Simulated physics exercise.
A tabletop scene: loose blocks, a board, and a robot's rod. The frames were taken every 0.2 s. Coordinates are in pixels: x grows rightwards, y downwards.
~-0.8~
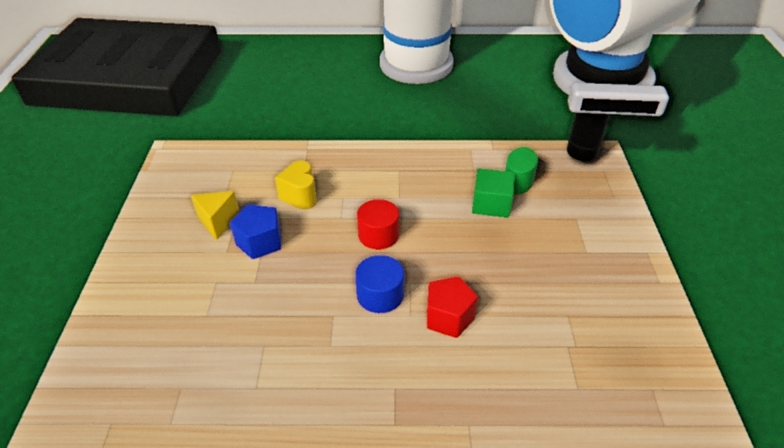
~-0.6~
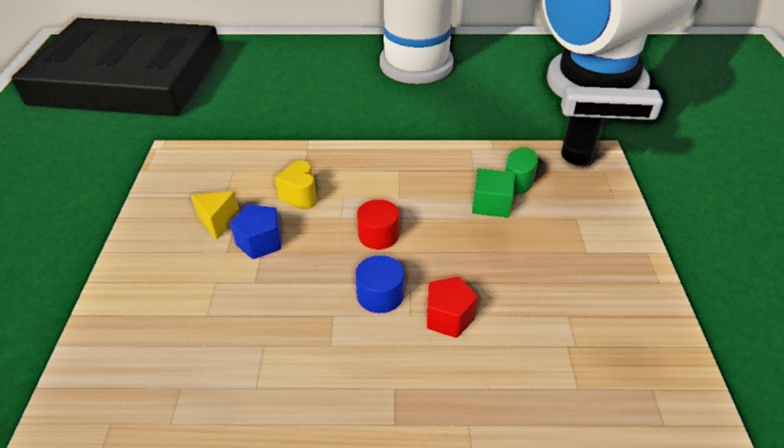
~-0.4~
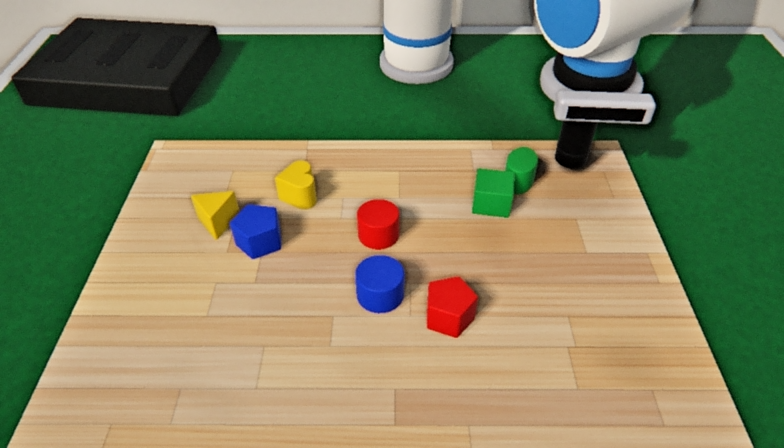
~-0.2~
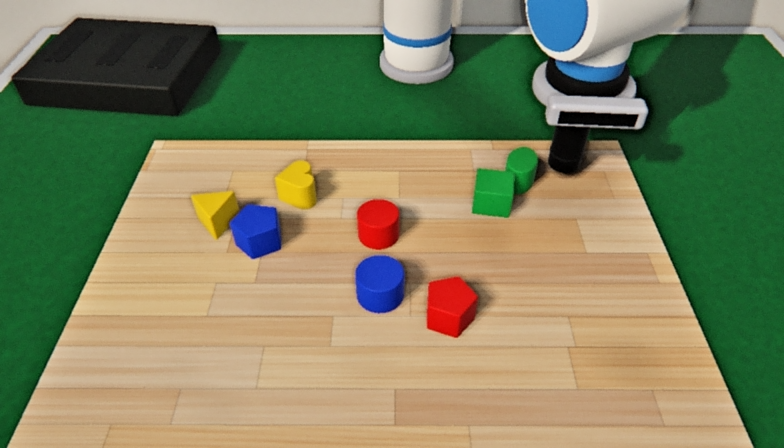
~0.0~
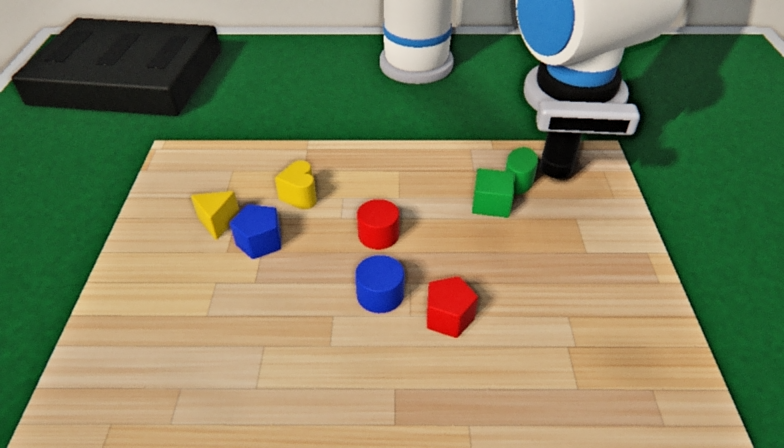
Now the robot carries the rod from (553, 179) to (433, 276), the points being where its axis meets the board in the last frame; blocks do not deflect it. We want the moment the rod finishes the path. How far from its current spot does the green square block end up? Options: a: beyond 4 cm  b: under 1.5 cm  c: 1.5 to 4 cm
Choice c: 1.5 to 4 cm.
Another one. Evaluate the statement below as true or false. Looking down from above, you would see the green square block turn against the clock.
This is false.
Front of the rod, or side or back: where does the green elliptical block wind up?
I predict the rod has moved past it.
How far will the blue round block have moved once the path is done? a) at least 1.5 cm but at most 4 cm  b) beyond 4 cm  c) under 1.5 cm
Answer: C.
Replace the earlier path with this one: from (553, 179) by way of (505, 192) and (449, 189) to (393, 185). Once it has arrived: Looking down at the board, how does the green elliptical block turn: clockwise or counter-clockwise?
Clockwise.
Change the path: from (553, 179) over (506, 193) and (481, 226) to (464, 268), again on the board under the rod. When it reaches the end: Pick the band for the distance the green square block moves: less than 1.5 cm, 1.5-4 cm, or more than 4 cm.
Over 4 cm.
What follows on the original path. One third of the way, rod (520, 199); green square block (486, 182); green elliptical block (514, 157).
Two thirds of the way, rod (479, 232); green square block (474, 183), turned 30° clockwise; green elliptical block (514, 157).
At the end, rod (434, 267); blue round block in place; red five-sided block in place; green square block (474, 183), turned 30° clockwise; green elliptical block (514, 157).
